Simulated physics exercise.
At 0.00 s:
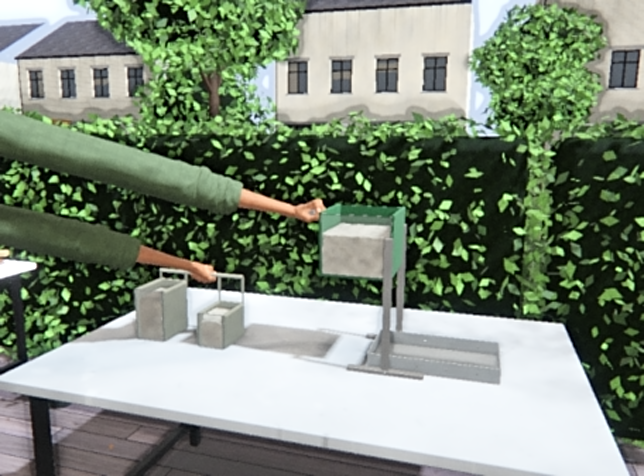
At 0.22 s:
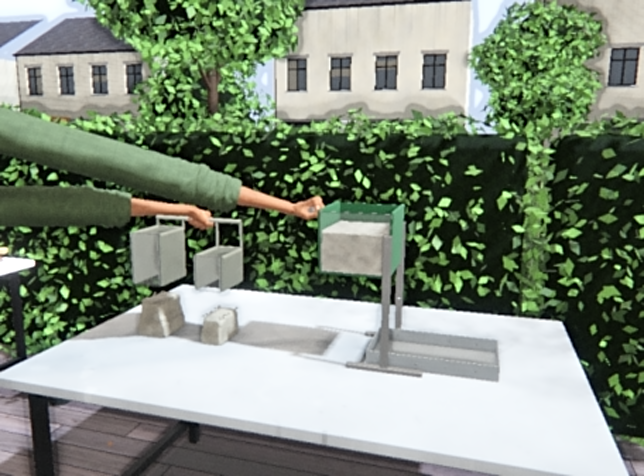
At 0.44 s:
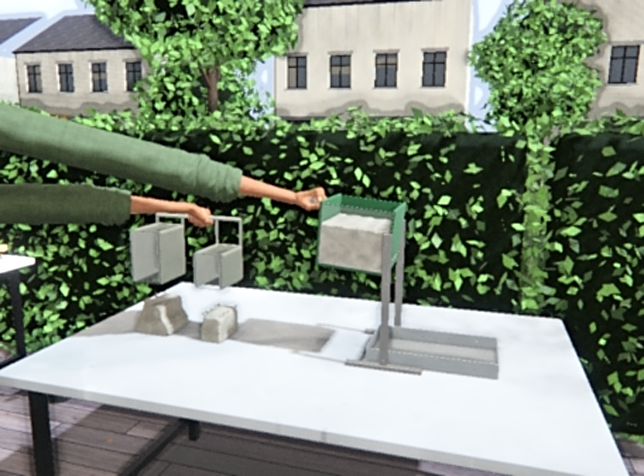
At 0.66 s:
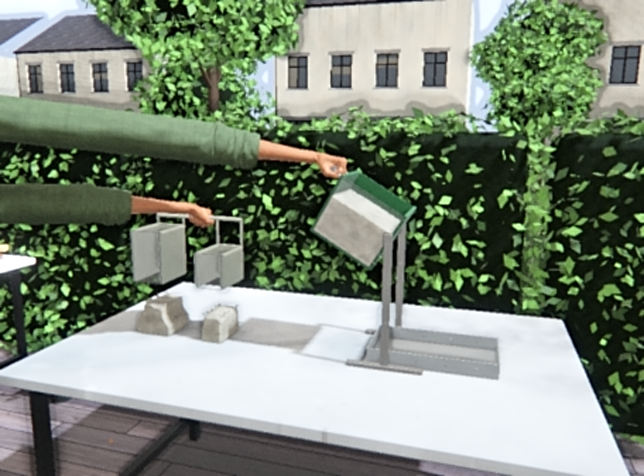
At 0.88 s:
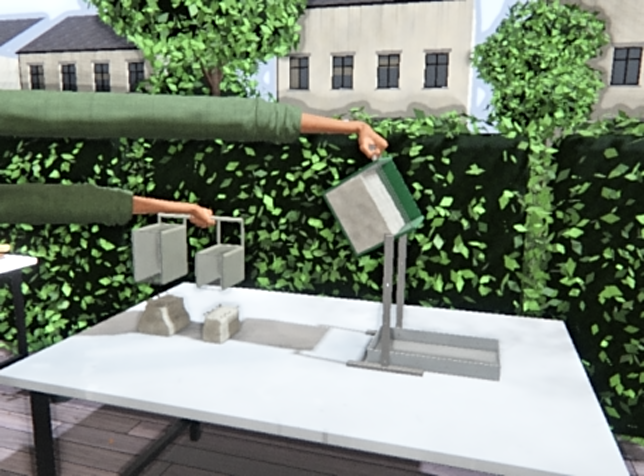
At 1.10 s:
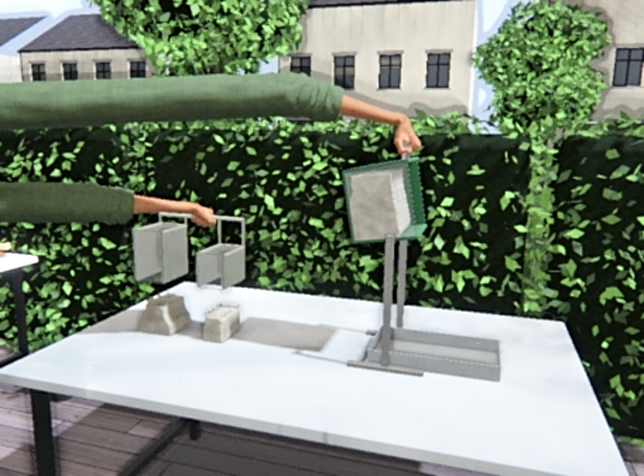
We see one hand lift two grey moulds off a pair of wet mortar blocks, the left block slumping slightly, before the other hand tips a green-backed tub of mortar steeply to the right, the mortar staying inside.
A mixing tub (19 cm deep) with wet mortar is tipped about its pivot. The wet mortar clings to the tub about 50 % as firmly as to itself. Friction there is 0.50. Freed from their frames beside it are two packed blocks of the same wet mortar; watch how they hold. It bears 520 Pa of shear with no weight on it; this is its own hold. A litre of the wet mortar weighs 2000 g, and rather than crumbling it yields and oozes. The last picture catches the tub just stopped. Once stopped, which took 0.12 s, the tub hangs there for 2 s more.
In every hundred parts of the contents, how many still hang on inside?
About 91 in every hundred.
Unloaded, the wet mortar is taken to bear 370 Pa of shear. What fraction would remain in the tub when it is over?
That comes out at roughly 75 %.
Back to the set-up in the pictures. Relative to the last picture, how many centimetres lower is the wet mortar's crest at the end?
About 6 cm.
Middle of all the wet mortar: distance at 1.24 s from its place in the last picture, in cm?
Some 3 cm.
After 1.24 s, the tub is at 80 degrees and holds 100 %.
After 1.41 s, the tub is at 80 degrees and holds 98 %.
After 1.58 s, the tub is at 80 degrees and holds 97 %.
After 1.75 s, the tub is at 80 degrees and holds 97 %.
After 3.10 s, the tub is at 80 degrees and holds 91 %.
